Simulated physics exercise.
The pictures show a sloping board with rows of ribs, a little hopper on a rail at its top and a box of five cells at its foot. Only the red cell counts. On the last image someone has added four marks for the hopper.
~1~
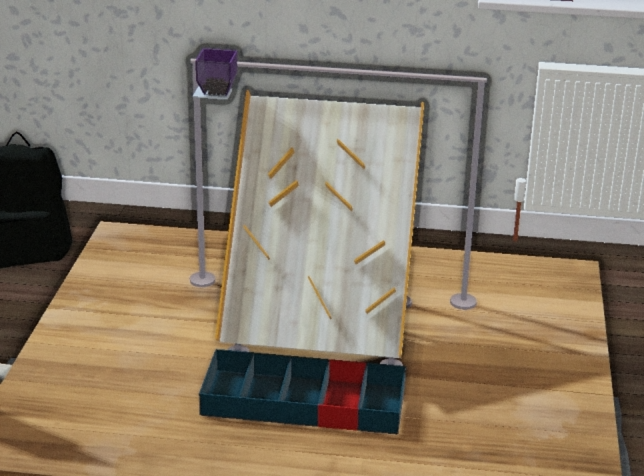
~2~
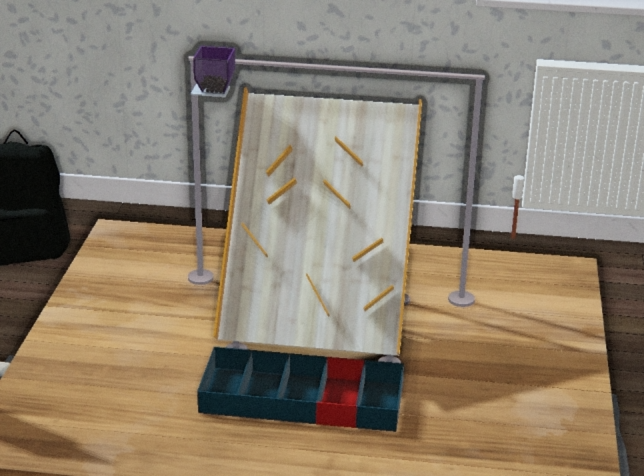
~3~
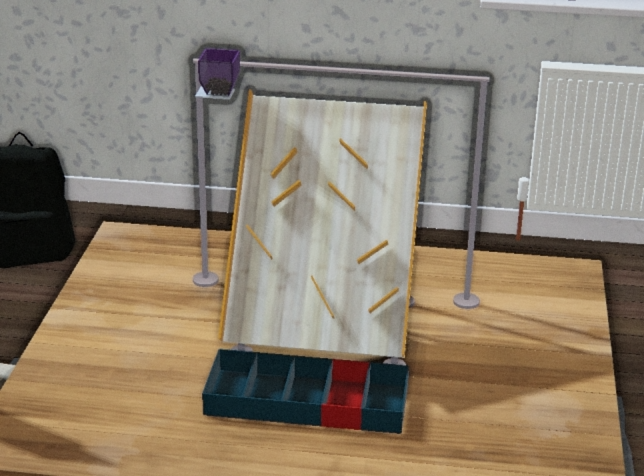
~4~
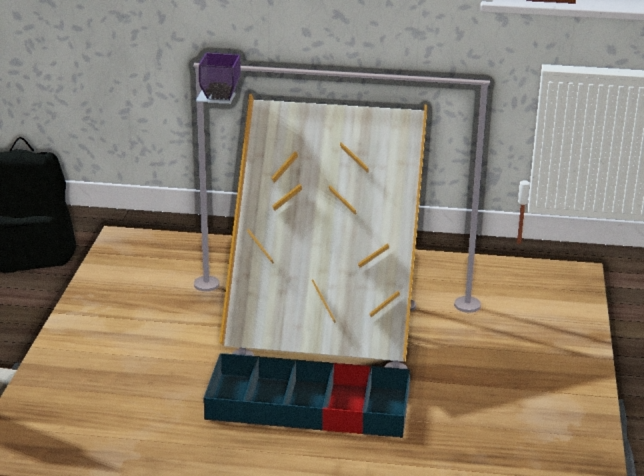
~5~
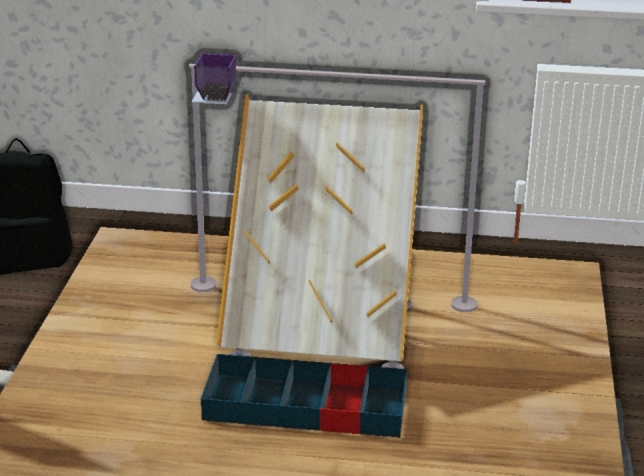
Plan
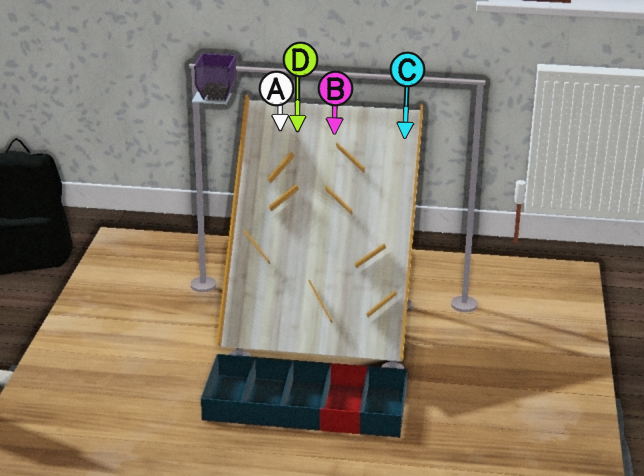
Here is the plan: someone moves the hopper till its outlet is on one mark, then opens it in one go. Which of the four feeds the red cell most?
C is best.
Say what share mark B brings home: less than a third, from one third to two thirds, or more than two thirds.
Mark B gives less than a third.
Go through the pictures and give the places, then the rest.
The first picture shows hopper at (217, 85), chocolate balls, door shut.
The second picture shows ribs (266, 172) to (291, 145), (335, 137) to (362, 162), (267, 200) to (295, 178).
The third picture shows ribs (328, 182) to (354, 207), (247, 225) to (270, 256), (357, 260) to (387, 240).
The fourth picture shows ribs (312, 280) to (334, 320), (370, 314) to (399, 291).
The fifth picture shows red cell at (340, 420), number 4 of 5 from the left.
On the marked copy, mark A meets the board at (280, 124); mark B meets the board at (334, 128); mark C meets the board at (404, 132); mark D meets the board at (297, 125).
For mark A, a small part in the red cell, most in other cells, a small part outside the box.
For mark B, a small part in the red cell, about two thirds in other cells, about a quarter outside the box.
For mark C, about a third in the red cell, about half in other cells, a small part outside the box.
For mark D, a small part in the red cell, about two thirds in other cells, about a quarter outside the box.
